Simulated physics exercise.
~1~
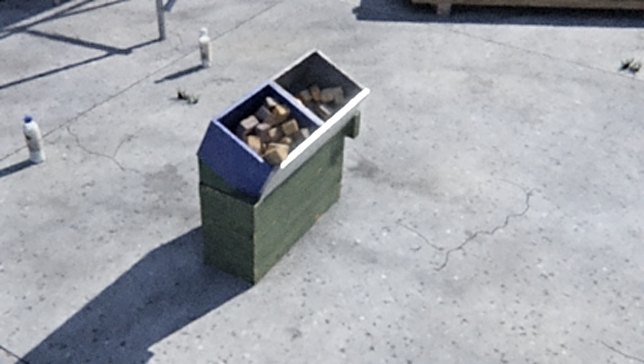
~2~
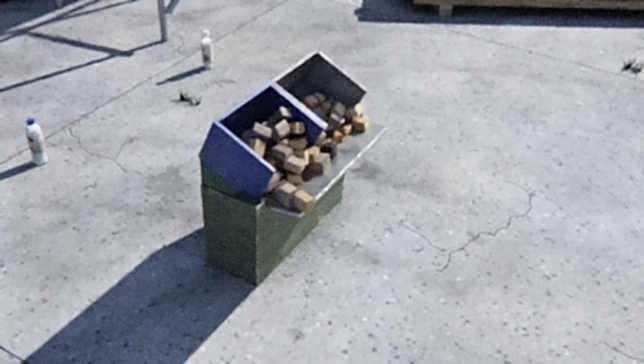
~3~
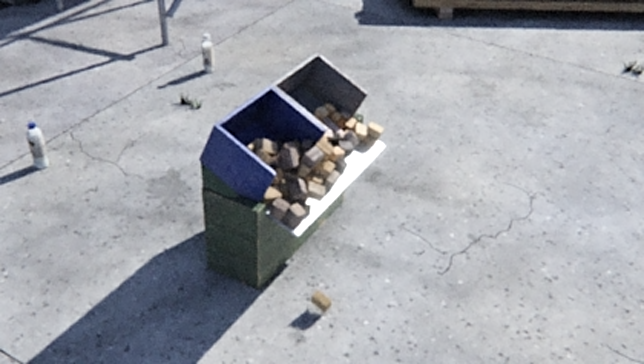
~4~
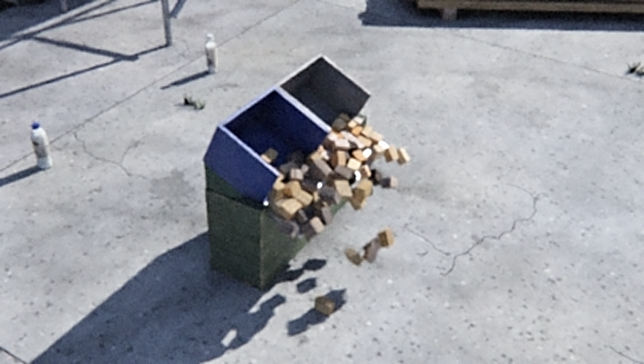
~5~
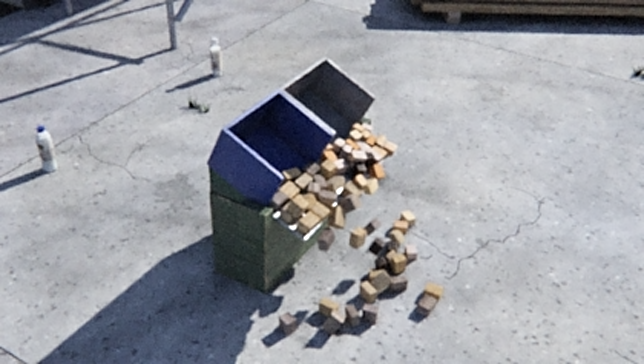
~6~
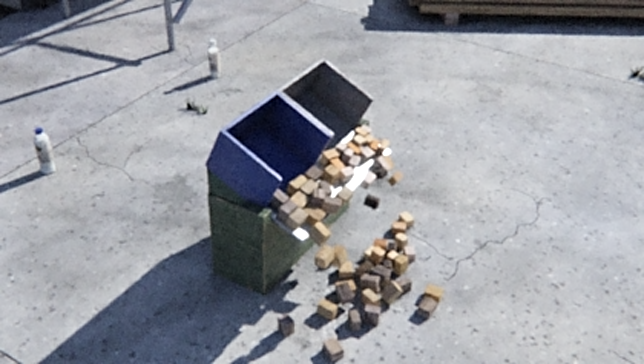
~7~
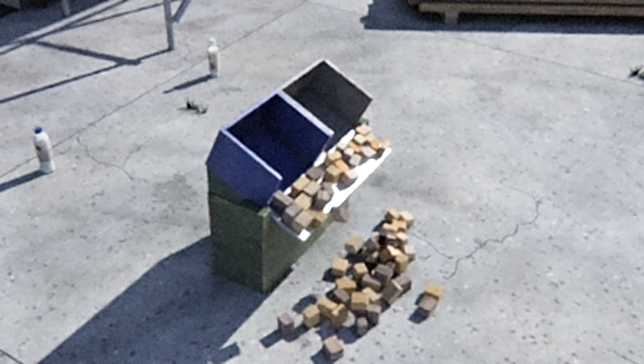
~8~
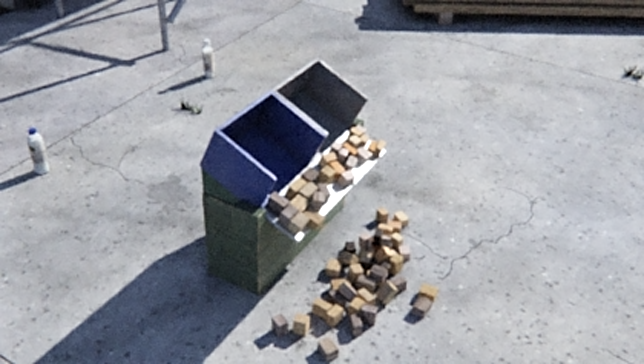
The video shows a blue bin and a grey bin of wooden blocks tilted on a green stand as the front flap lowers, letting blocks slide out and tumble to the concrete, until a pile lies on the ground while others remain resting on the lowered flap.
